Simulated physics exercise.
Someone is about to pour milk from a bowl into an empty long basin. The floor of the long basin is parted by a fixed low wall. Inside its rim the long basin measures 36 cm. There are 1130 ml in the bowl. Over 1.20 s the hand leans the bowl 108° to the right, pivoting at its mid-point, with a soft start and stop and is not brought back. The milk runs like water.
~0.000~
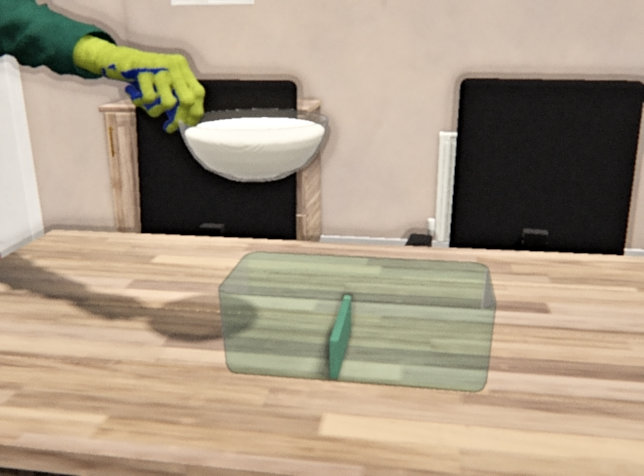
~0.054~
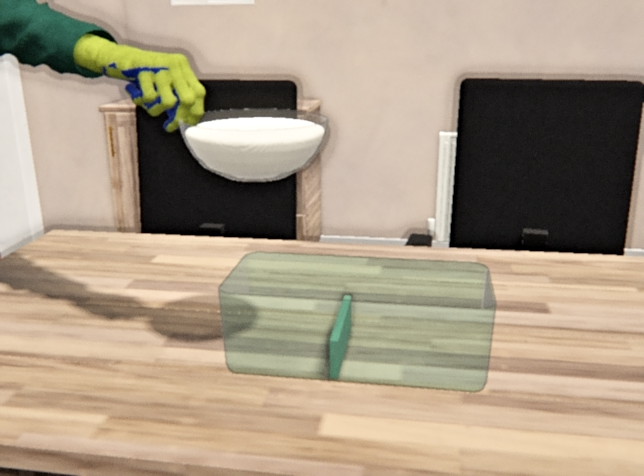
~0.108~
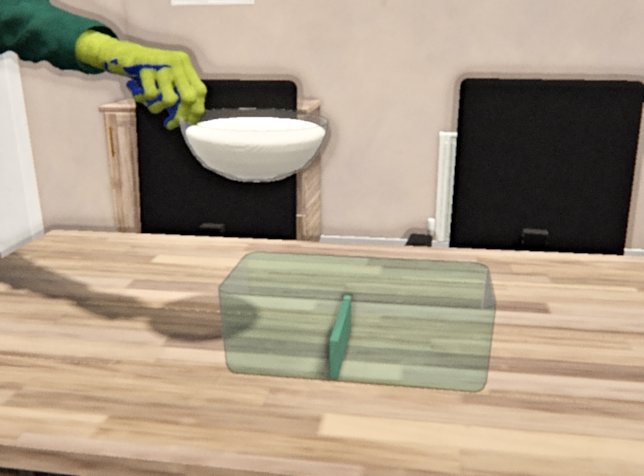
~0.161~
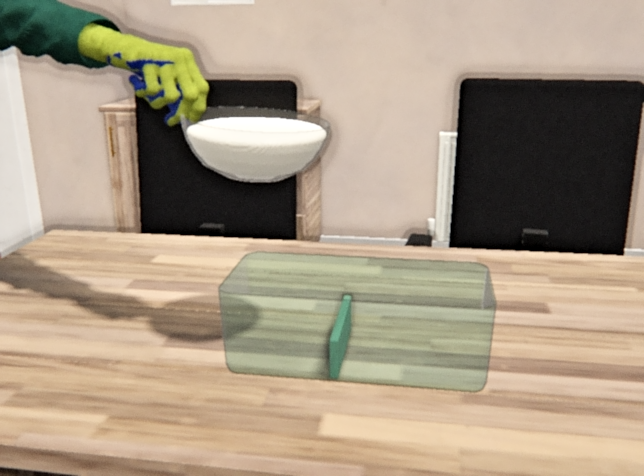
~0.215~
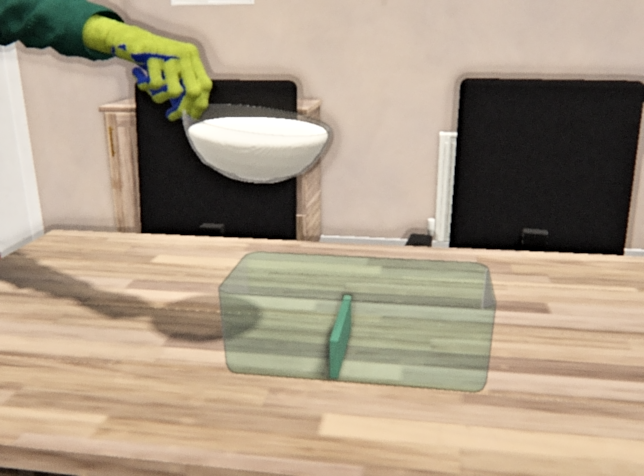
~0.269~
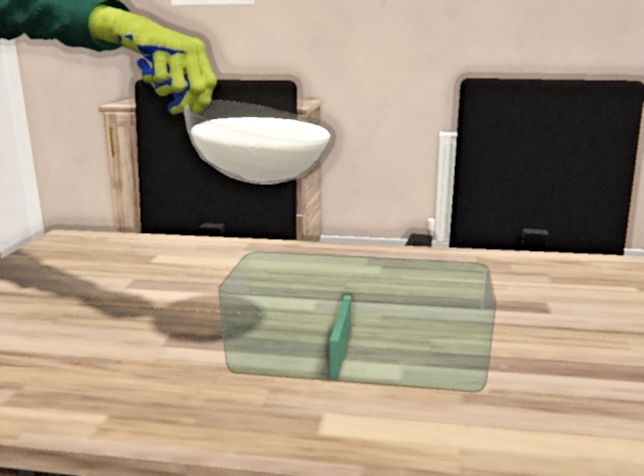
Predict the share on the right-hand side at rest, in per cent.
The far part has some 81 per cent.
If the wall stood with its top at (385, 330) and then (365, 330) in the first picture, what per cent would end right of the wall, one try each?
In turn about 45 and 60 per cent.
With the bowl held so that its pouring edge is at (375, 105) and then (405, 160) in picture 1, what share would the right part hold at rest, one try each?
First 95, then 95 per cent.
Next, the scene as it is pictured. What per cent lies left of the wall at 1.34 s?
About 16 per cent.
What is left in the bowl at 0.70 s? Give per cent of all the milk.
Near 30 in a hundred.
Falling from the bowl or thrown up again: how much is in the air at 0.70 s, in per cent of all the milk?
Near 44 in a hundred.
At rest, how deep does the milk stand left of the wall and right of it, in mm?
Left about 8 mm, right about 32 mm.
By 0.70 s the tilt is 68° and 29 per cent is still to pour, 1 is left of the wall and 26 right of it.
By 1.01 s the tilt is 102° and 0 per cent is still to pour, 13 is left of the wall and 81 right of it.
By 1.34 s the tilt is 108° and 0 per cent is still to pour, 16 is left of the wall and 81 right of it.
By 1.70 s the tilt is 108° and 0 per cent is still to pour, 16 is left of the wall and 81 right of it.
At rest 16 per cent lies left of the wall, 81 right of it and 3 outside.
